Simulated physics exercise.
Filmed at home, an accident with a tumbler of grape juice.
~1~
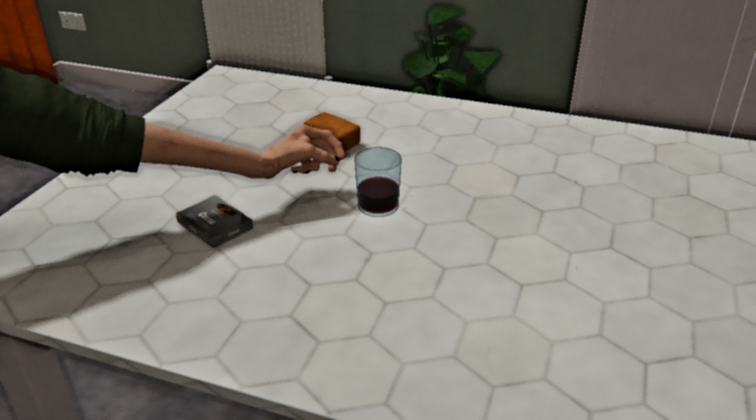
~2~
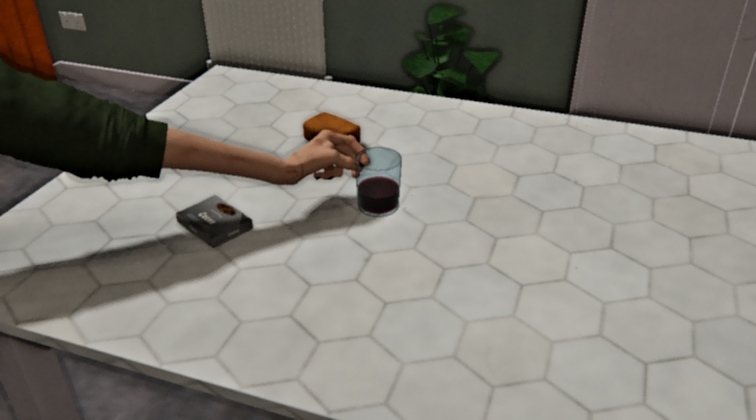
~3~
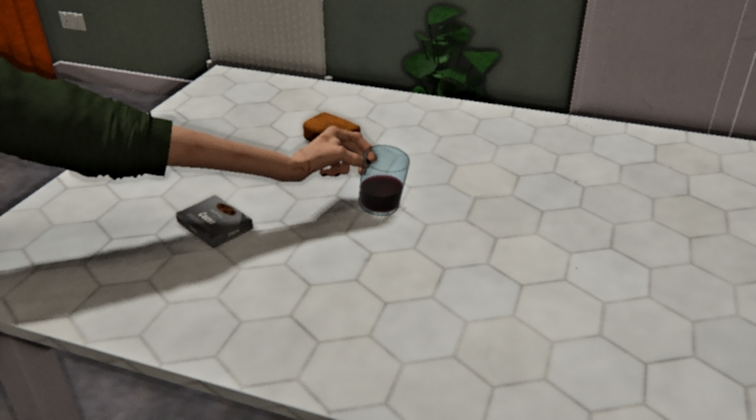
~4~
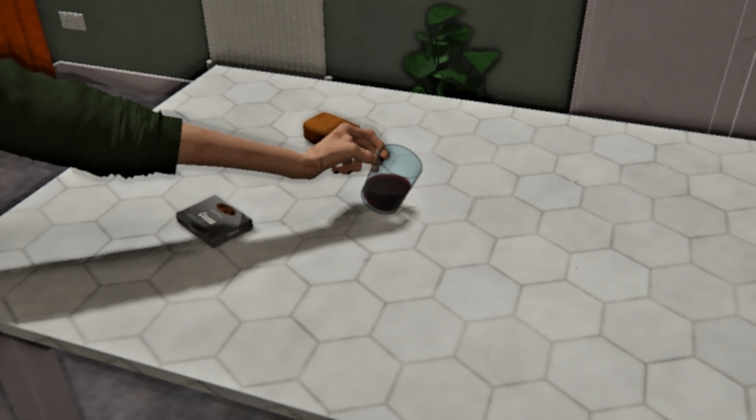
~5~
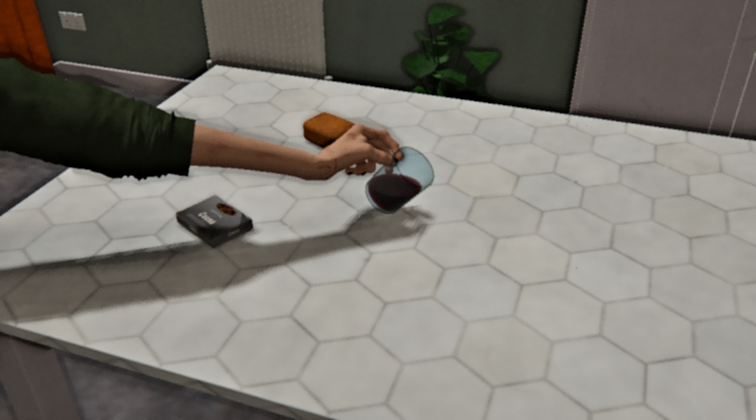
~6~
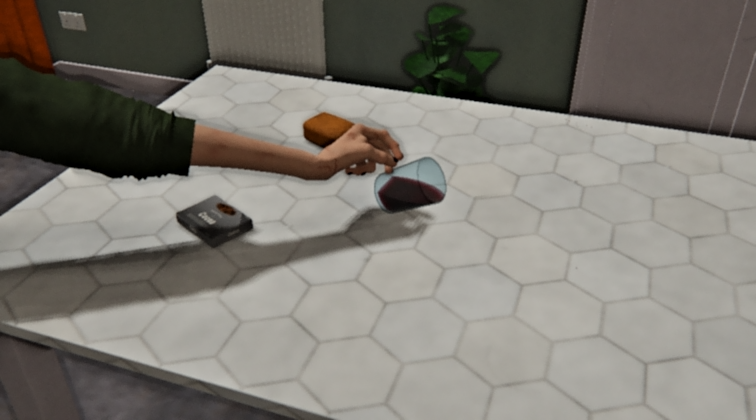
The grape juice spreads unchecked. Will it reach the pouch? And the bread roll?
Pouch comes out dry, bread roll comes out dry.
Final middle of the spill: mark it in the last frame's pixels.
Near (592, 268).
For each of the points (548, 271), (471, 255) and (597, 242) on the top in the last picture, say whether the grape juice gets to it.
Point 1 met by the spill; point 2 met by the spill; point 3 met by the spill.
Soon after, the puddle covers about as much as a plate; the pouch is dry; the bread roll is dry.
Later, the puddle covers about as much as a tray; the pouch is dry; the bread roll is dry.
In the end, the puddle covers about as much as a tray; the pouch is dry; the bread roll is dry.
